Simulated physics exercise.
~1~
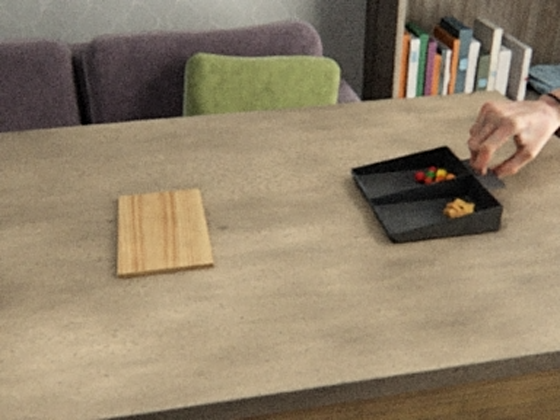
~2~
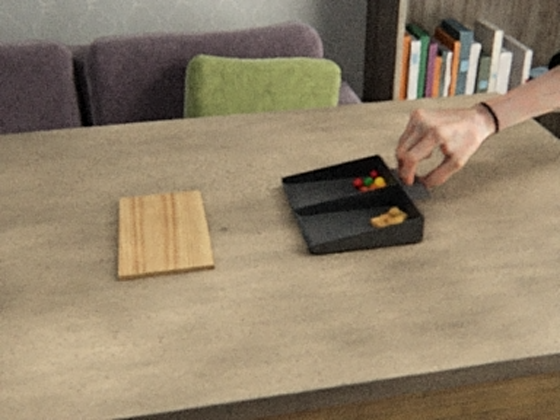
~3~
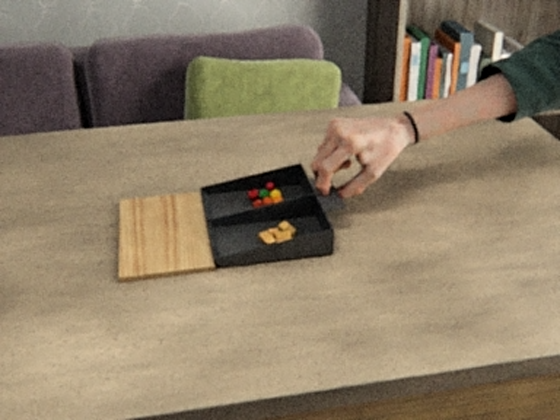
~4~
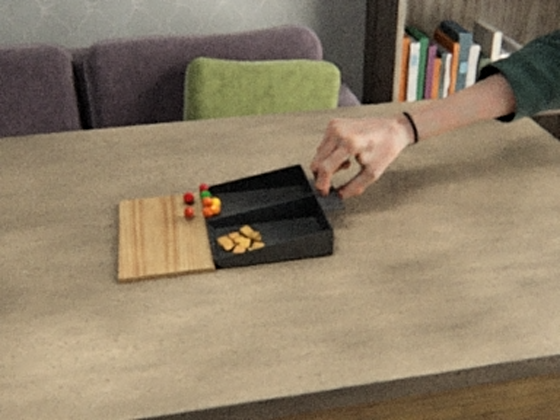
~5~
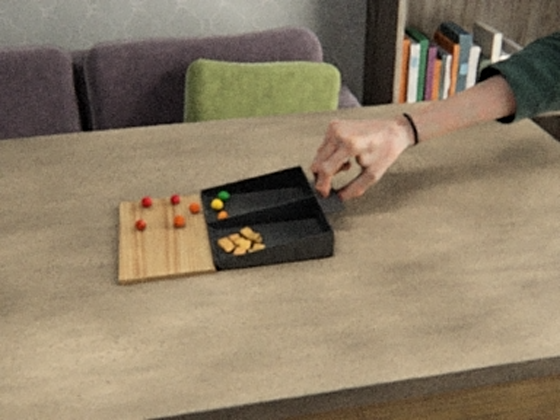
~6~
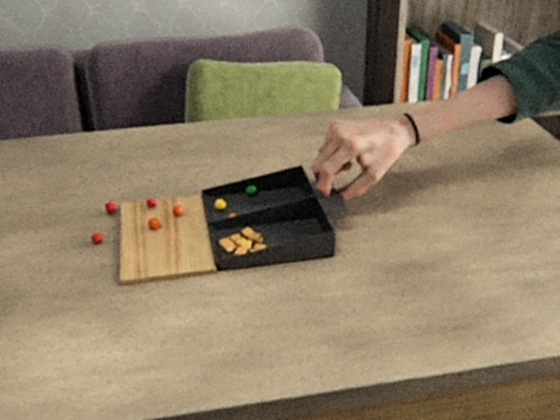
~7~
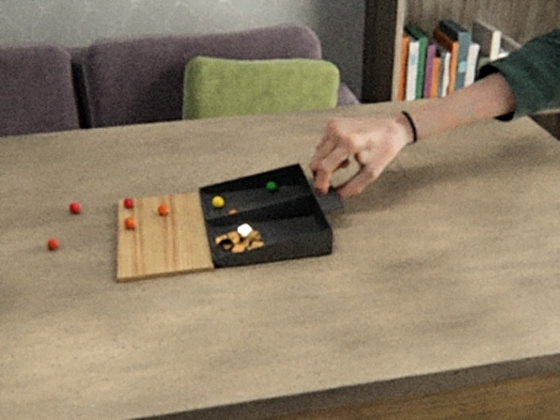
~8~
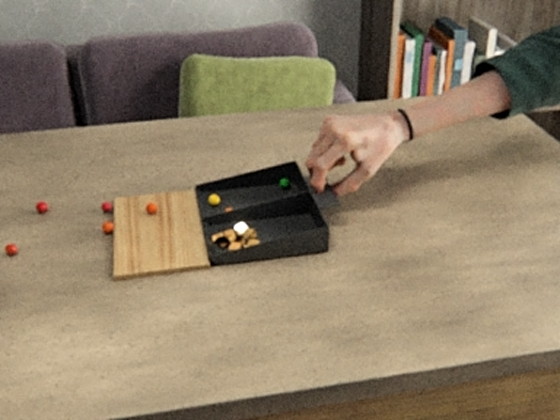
At first, a hand holds a black two-part tray at the right of a wooden table, with colourful round pieces in the back part and tan chunks in the front. The hand pushes the tray left until it meets a flat wooden board and stops. The tan chunks slide towards the front rim but stay inside, while the round pieces spill over onto the board. Some red ones roll on across it and onto the table beyond. By the end, a yellow and a green piece remain in the back part, with the hand still on the tray.
